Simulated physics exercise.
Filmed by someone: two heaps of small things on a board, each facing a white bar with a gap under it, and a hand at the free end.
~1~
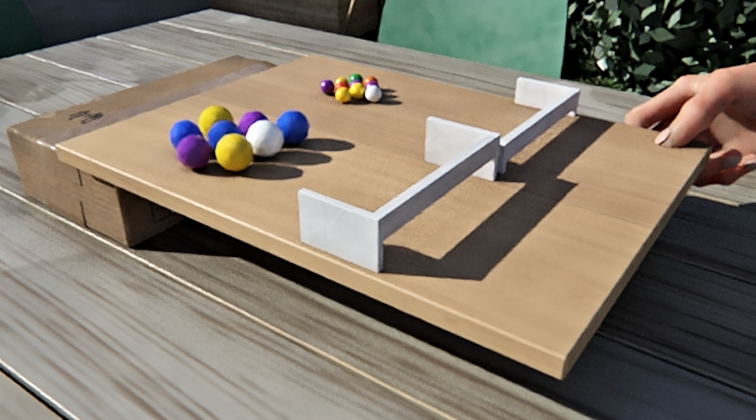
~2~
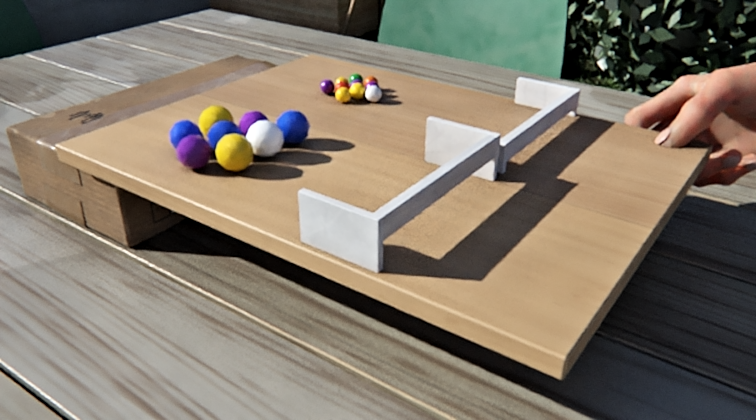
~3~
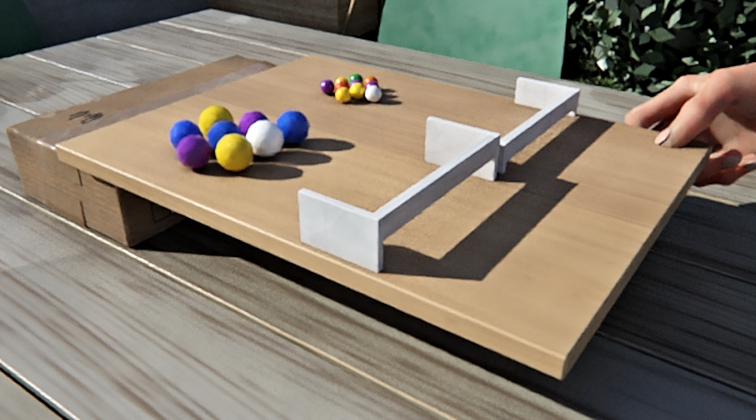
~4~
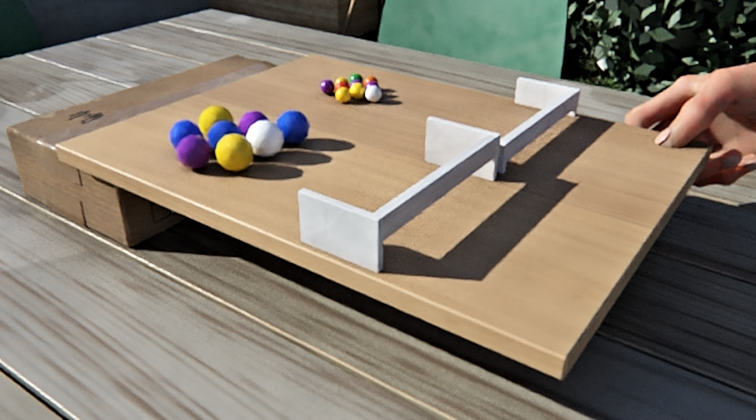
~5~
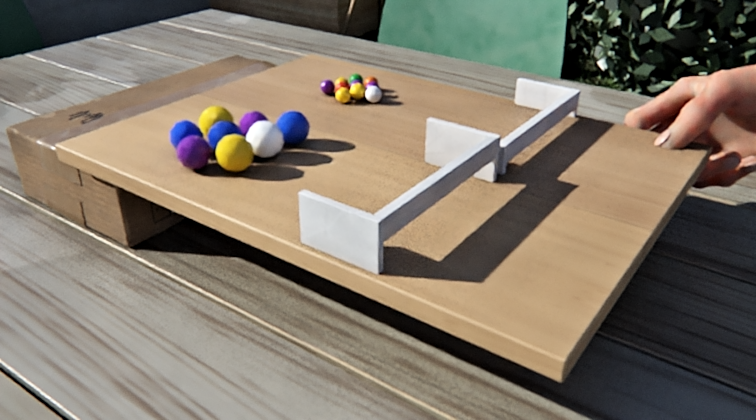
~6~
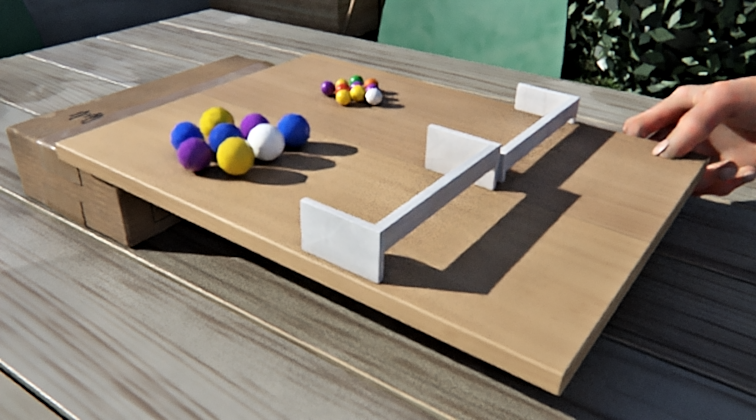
A hand at the right end of a pale wooden board, seen from slightly above on a grey slatted outdoor table, keeps still at first, then lowers that end very slightly. The board's left end rests on a low cardboard box, with larger blue, yellow, purple and white balls nearer and a smaller multicoloured cluster farther back, left of two white barriers. Both groups stay in place, and the camera remains steady.
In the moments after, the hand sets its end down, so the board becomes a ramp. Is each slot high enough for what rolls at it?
Okay, so the nearer handful jams at the opening, and the farther handful jams at the opening.
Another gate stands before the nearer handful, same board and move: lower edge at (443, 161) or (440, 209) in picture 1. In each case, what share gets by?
About 100 per cent the first time and 0 per cent the second.
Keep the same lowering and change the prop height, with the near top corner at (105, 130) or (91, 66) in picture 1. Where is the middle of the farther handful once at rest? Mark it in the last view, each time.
The middle ends up around (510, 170) the first time and around (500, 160) the second time.
Then, 0.19 s past the last view, board sloping at 6°; nearer handful where it was; farther handful where it was.
Then, 0.42 s past the last view, board sloping at 10°; nearer handful on its way down; farther handful on its way down.
Then, 0.68 s past the last view, board resting at 11°; nearer handful has reached its gate; farther handful has reached its gate.
Finally, board resting at 11°; nearer handful gathered behind its gate; farther handful gathered behind its gate.
